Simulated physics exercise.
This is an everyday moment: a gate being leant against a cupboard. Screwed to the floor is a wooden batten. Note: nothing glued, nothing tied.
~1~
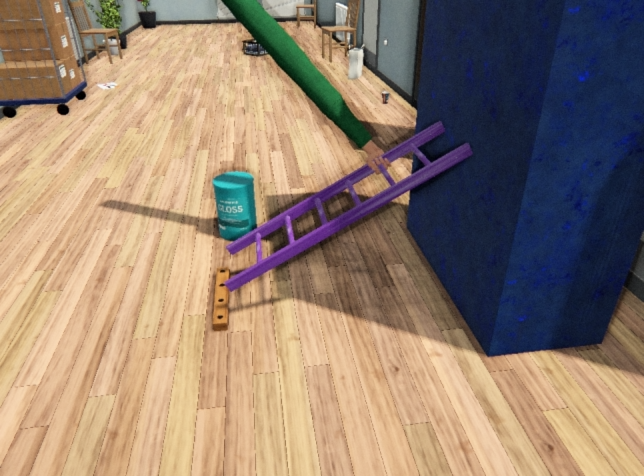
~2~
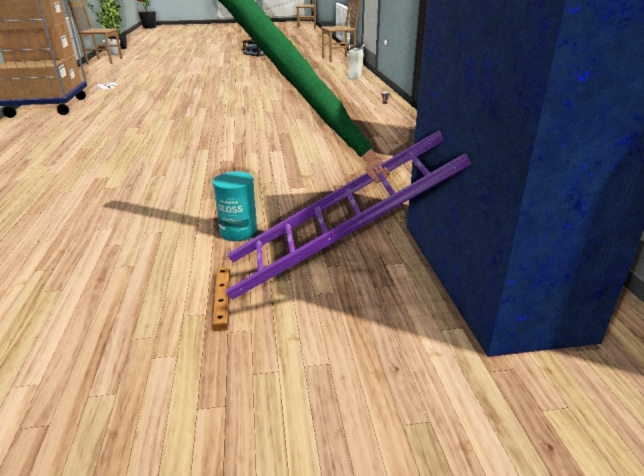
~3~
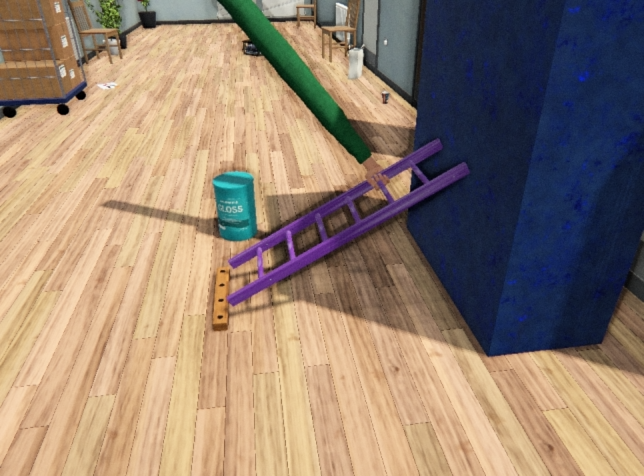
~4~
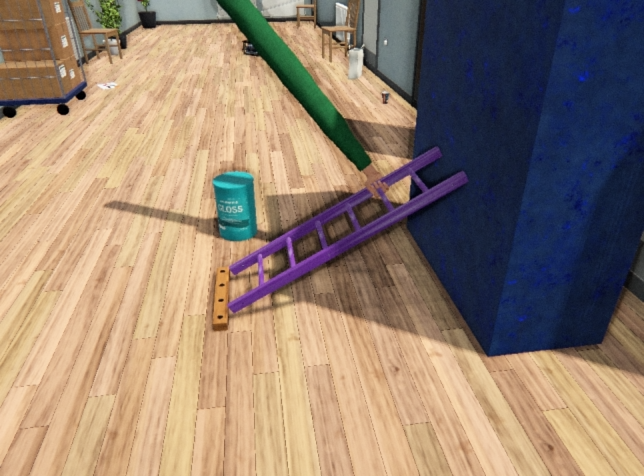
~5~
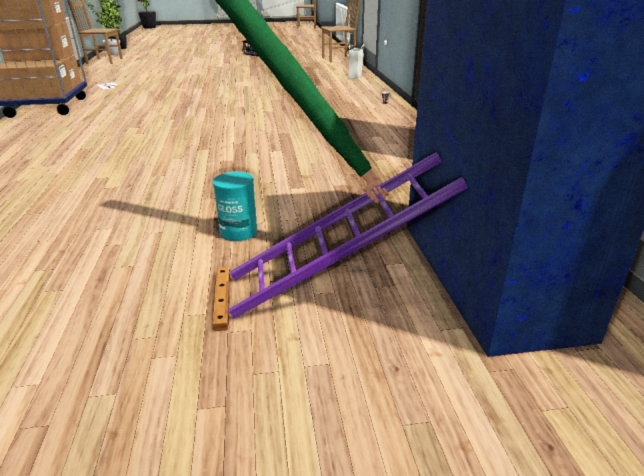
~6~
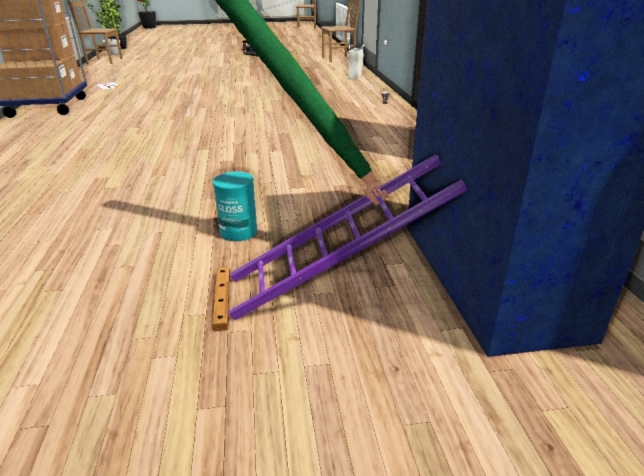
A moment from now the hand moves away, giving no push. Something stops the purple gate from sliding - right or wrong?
Right.
Then, 0.96 s later than the last frame, purple gate at rest near (337, 237).
When it is over, the purple gate remains leaning, near (337, 237); the rest as before.
